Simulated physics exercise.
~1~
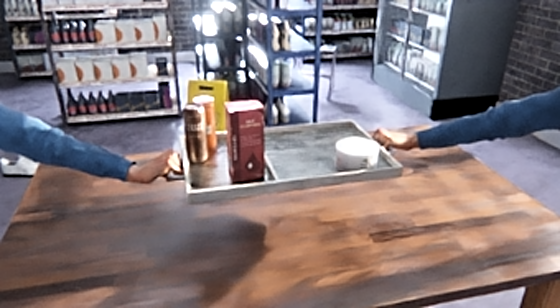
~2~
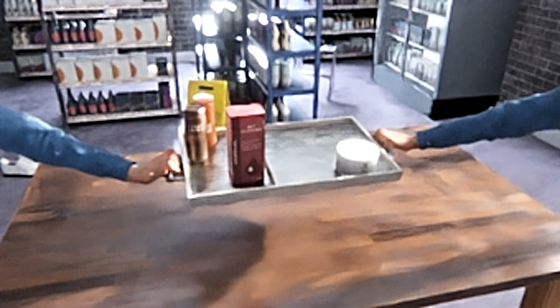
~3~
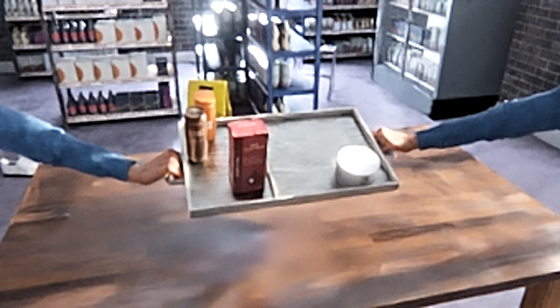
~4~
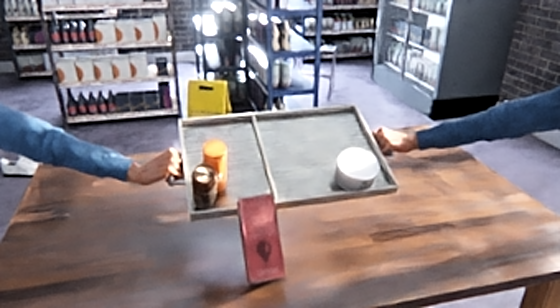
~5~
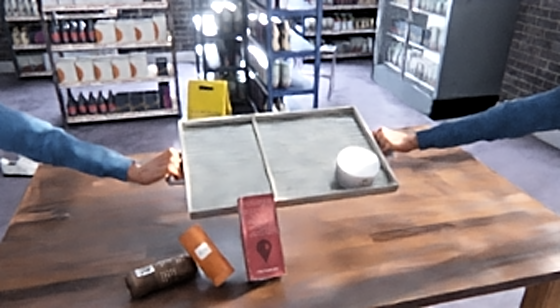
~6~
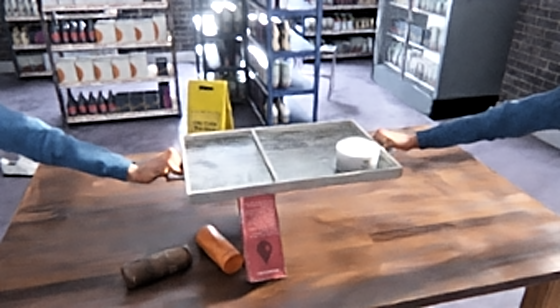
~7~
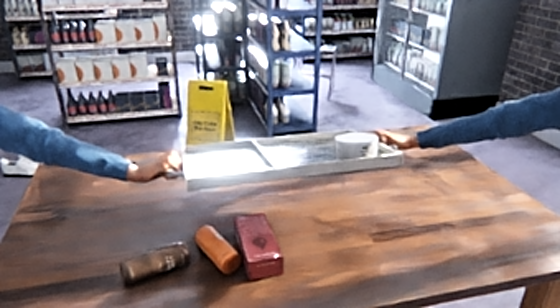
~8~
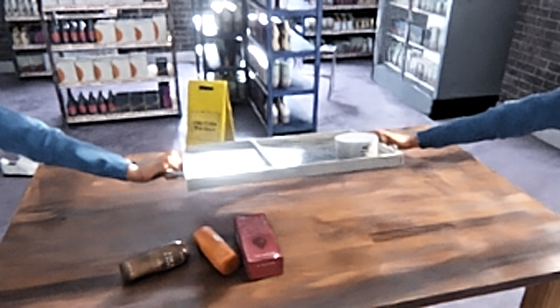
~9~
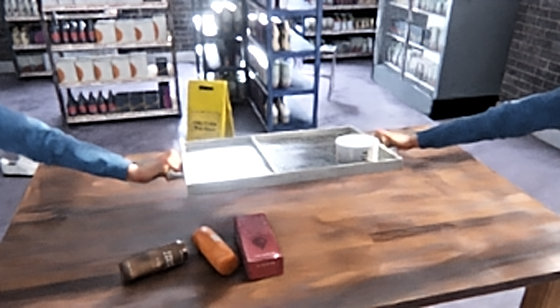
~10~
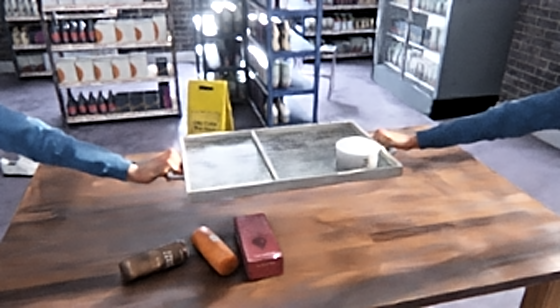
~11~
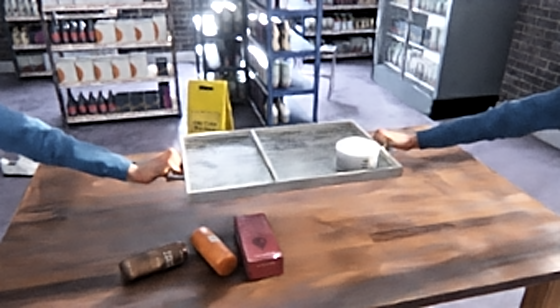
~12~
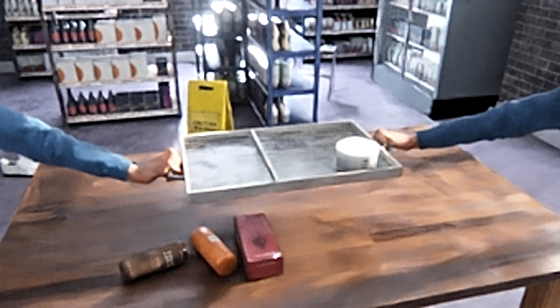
A tray held in two hands tipped toward the viewer, and a brown can, an orange jar and a red carton slid off onto the wooden table, then it tilted back and leveled, with the white tub still on it.
